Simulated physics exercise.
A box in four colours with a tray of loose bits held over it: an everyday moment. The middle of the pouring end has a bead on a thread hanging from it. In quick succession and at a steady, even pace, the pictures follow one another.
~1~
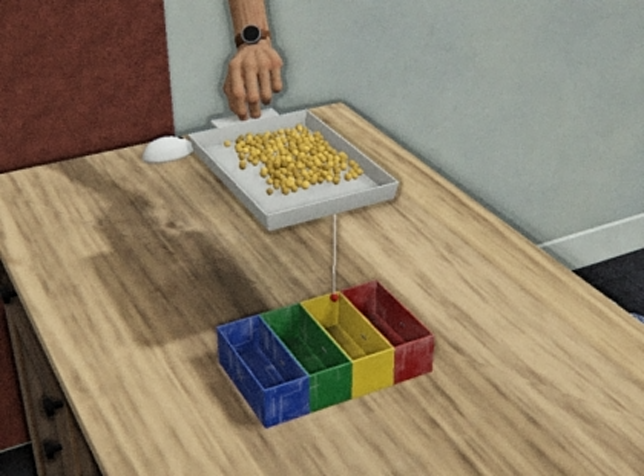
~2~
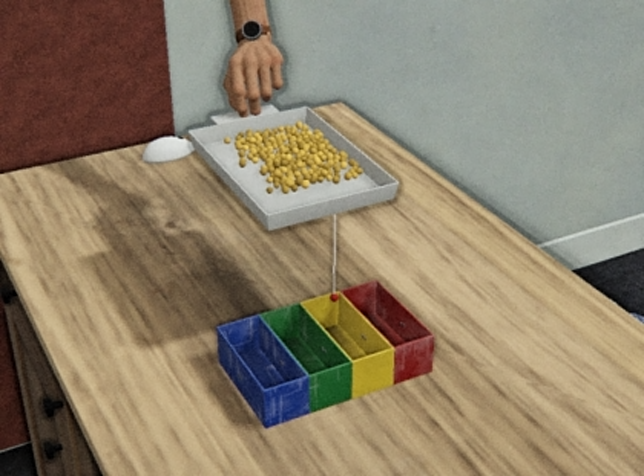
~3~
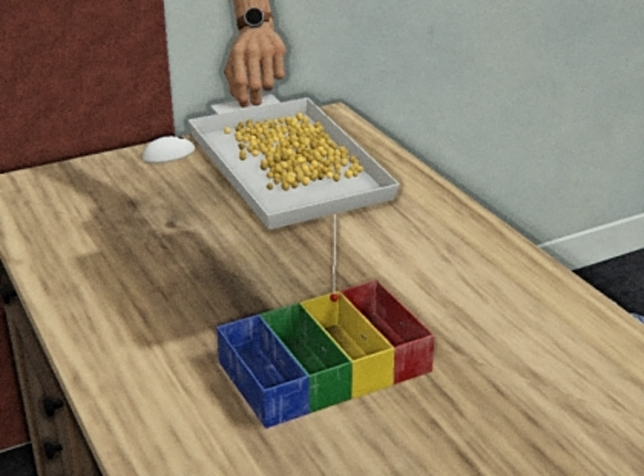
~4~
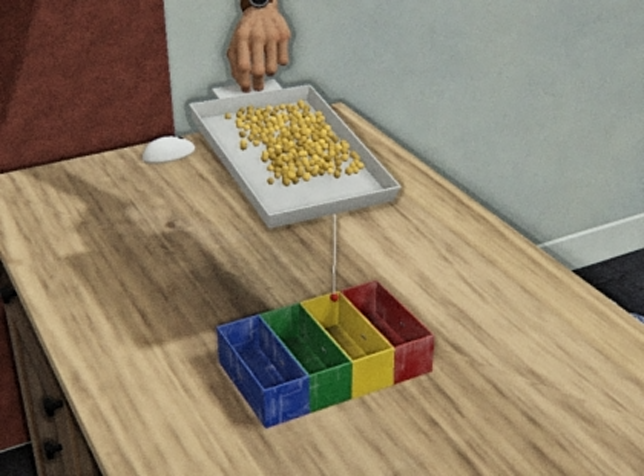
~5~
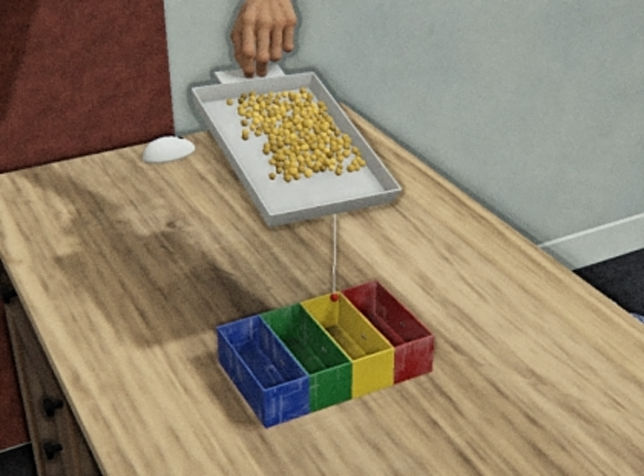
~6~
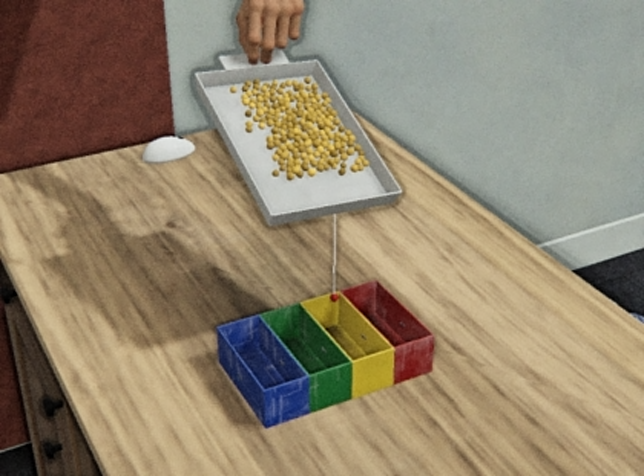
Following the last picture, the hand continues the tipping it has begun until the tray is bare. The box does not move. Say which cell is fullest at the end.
The red cell is fullest at the end.
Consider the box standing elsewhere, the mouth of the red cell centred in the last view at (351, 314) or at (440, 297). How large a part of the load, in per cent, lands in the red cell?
In order: 30 percent and 0 percent.
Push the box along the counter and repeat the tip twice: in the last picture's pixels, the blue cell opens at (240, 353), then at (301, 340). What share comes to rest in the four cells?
First case: Some 50 %; second case: Some 100 %.
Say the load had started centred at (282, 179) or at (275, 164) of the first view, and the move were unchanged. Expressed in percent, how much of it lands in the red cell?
Roughly 40 per cent, then roughly 50 per cent.
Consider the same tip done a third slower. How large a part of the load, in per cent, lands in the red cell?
Roughly 50 percent.
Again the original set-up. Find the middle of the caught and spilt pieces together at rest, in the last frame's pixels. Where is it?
Somewhere around (396, 355) in the last picture.
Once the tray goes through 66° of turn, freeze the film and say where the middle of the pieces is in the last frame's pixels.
I'd mark it close to (354, 186).
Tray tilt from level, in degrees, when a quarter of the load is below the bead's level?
Close to 115° of tilt at that moment.
Shortly afterwards, tray tipped steeply; all but a few on the tray; a little falling or outside the box.
Next, tray tipped past a quarter turn; the bulk on the tray; only a few in the red cell; only a few in the yellow cell; near a quarter falling or outside the box.
Some moments later, tray tipped past a quarter turn; near half in the red cell; near a quarter in the yellow cell; only a few in the green cell; near a third falling or outside the box.
In the end, tray tipped past a quarter turn; near half in the red cell; near a quarter in the yellow cell; only a few in the green cell; none at all in the blue cell; near a third outside the box.
